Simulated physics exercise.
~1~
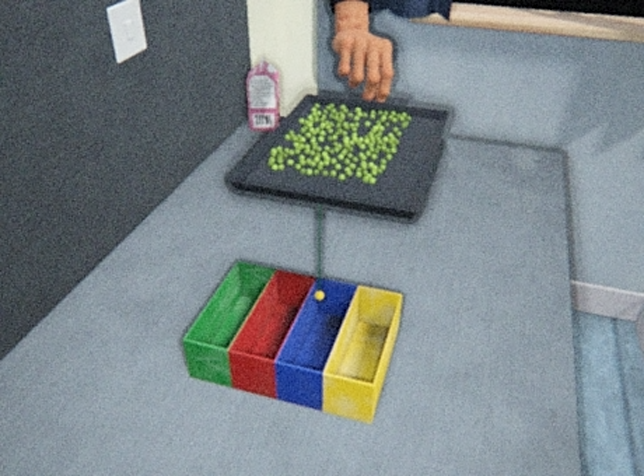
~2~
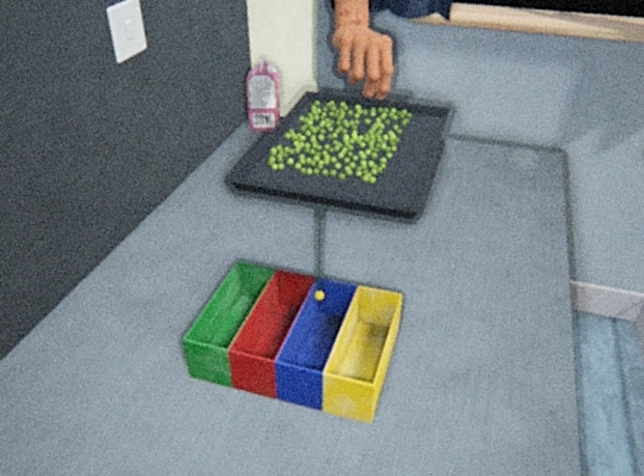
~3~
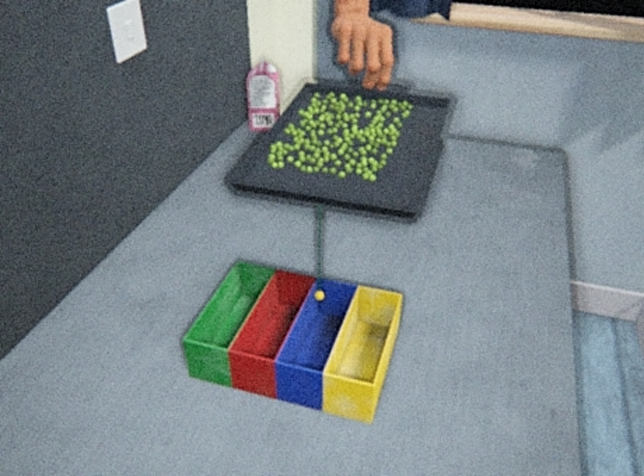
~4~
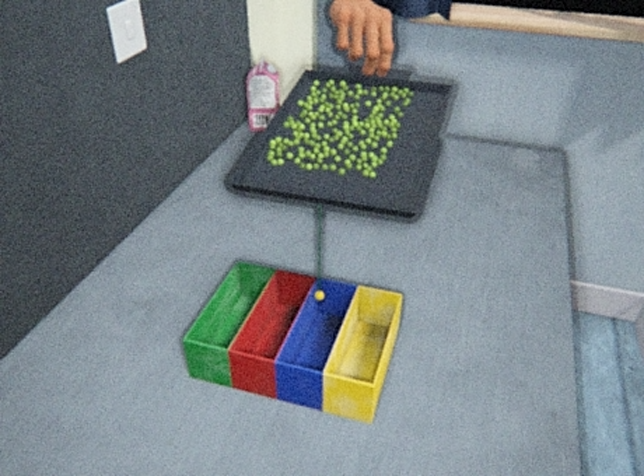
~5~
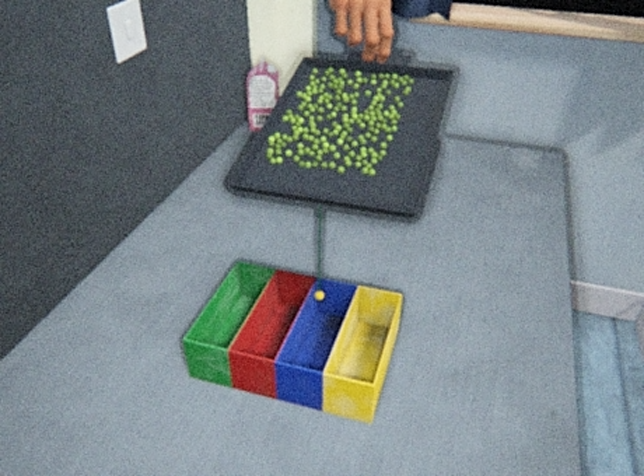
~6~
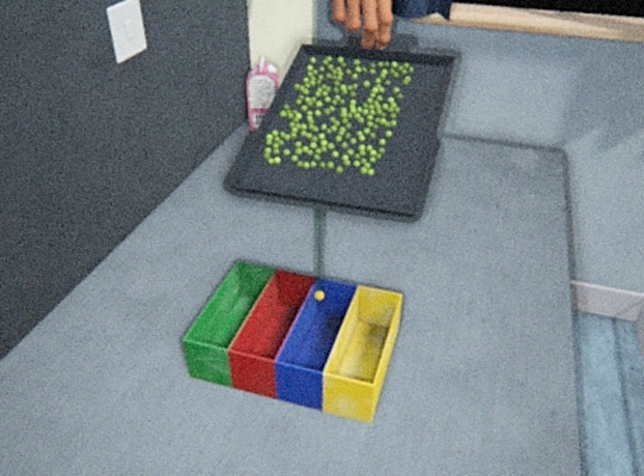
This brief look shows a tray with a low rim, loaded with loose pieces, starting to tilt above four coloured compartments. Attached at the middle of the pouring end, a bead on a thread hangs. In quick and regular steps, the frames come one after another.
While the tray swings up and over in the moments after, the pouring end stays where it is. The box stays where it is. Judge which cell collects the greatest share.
I would say the red one.
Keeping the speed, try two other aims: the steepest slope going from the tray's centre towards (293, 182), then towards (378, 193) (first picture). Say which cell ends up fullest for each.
Try 1 - that green cell; try 2 - yellow.
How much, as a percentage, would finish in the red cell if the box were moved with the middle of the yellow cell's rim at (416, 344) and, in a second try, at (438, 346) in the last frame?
First position: Some 30 %; second position: Some 20 %.
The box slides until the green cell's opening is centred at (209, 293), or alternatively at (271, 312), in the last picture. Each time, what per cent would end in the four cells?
Estimates in order: 90 percent, 80 percent.
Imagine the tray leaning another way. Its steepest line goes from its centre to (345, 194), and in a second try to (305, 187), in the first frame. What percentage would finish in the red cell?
Shares, approx.: 10 %, then 40 %.
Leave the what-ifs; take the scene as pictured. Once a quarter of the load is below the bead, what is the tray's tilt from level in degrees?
Roughly 65°.
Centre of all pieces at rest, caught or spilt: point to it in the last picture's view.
The centre comes to rest close to (275, 368).
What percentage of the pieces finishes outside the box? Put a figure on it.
My guess is about 0 percent.
Soon, tray tipped steeply; about half on the tray; a small part in the red cell; a small part in the blue cell; a stray few in the green cell; about a third falling or outside the box.
A while on, tray tipped past a quarter turn; about a third in the red cell; about a quarter in the blue cell; about a quarter in the green cell; a small part in the yellow cell; about a quarter falling or outside the box.
Towards the end, tray tipped past a quarter turn; about a third in the red cell; about a quarter in the blue cell; about a quarter in the green cell; a small part in the yellow cell; a small part falling or outside the box.
Finally, tray tipped past a quarter turn; about a third in the red cell; about a quarter in the blue cell; about a quarter in the green cell; a small part in the yellow cell; a small part outside the box.
